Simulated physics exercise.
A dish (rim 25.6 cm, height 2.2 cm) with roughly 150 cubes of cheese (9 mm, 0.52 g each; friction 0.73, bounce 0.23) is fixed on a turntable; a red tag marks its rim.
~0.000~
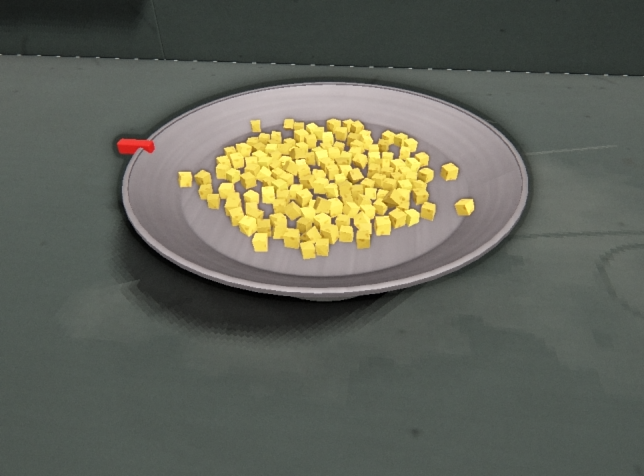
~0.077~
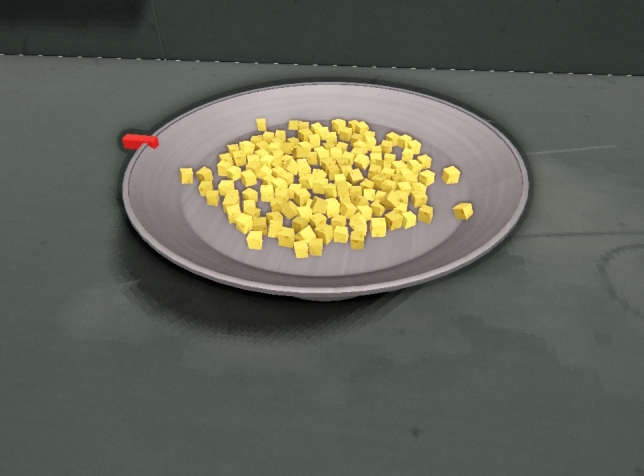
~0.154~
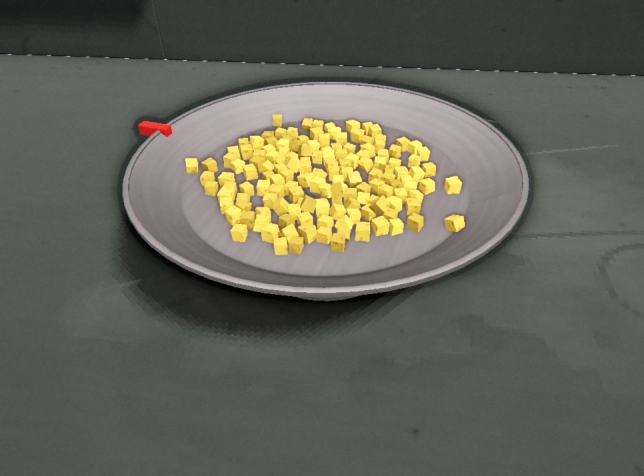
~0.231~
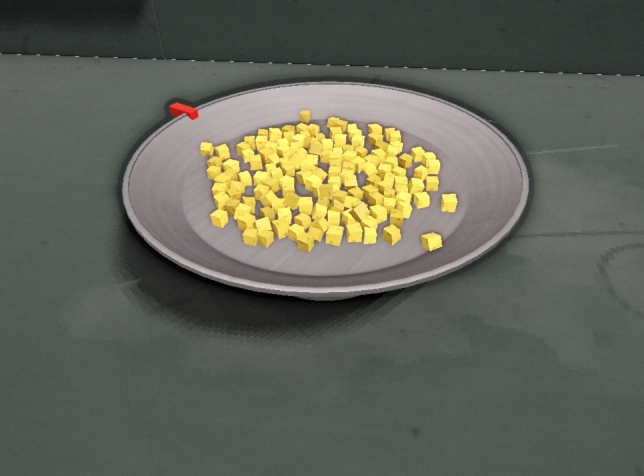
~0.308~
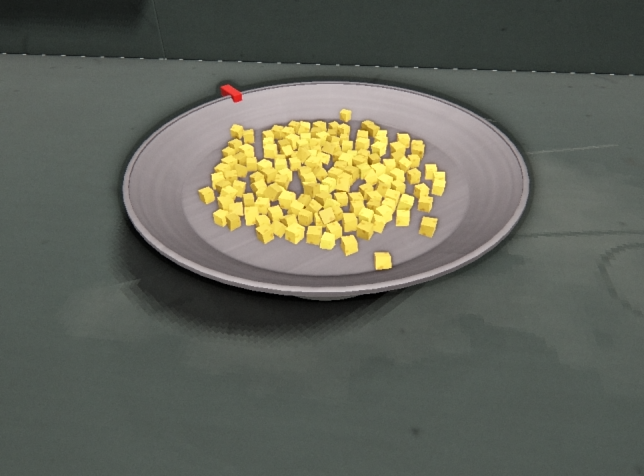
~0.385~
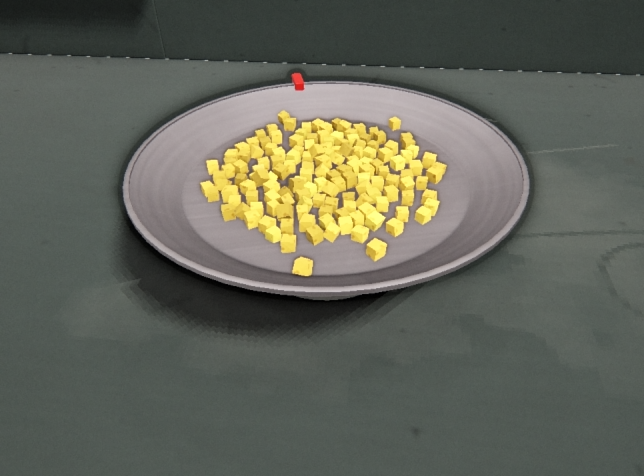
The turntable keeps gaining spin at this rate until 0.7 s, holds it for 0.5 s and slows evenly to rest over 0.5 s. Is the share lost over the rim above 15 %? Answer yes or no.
Share lost over the rim, set against 15 %: Yes.
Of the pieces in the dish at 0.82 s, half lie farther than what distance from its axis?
Some 10.0 cm.
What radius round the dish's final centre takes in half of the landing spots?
Roughly 22 cm.
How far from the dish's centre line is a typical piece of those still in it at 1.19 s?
Some 10.0 cm.
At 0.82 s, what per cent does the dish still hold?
Some 95 per cent of the load.
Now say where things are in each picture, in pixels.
Dish at (326, 289); turned 0 degrees, tag at (136, 144); top of the load at (299, 129), in the first picture.
Dish at (326, 289); turned 3 degrees, tag at (140, 140); top of the load at (304, 128), in the second picture.
Dish at (327, 289); turned 11 degrees, tag at (155, 127); top of the load at (368, 128), in the third picture.
Dish at (326, 289); turned 26 degrees, tag at (184, 110); top of the load at (352, 130), in the fourth picture.
Dish at (327, 289); turned 46 degrees, tag at (231, 92); top of the load at (334, 128), in the fifth picture.
Dish at (327, 288); turned 72 degrees, tag at (298, 80); top of the load at (318, 126). It now spins about 1.0 times a second, in the sixth picture.
After 0.82 s, dish 95 %, in the air 5 %; middle of the pieces not yet landed near (325, 166).
Then, at 1.19 s, fallen in front of where it stops 15 %, fallen left of where it stops 15 %, fallen behind where it stops 15 %, dish 35 %, fallen right of where it stops 15 %, in the air 10 %; middle of the pieces not yet landed near (317, 172).
Then, at 1.53 s, fallen in front of where it stops 20 %, fallen left of where it stops 15 %, fallen behind where it stops 20 %, dish 20 %, fallen right of where it stops 20 %; middle of the pieces not yet landed near (342, 173).
Then, at 1.85 s, fallen in front of where it stops 20 %, fallen left of where it stops 15 %, fallen behind where it stops 20 %, dish 20 %, fallen right of where it stops 20 %; middle of the pieces not yet landed near (321, 177).
At rest (2.5 s), fallen in front of where it stops 20 %, fallen left of where it stops 15 %, fallen behind where it stops 20 %, dish 20 %, fallen right of where it stops 20 %.
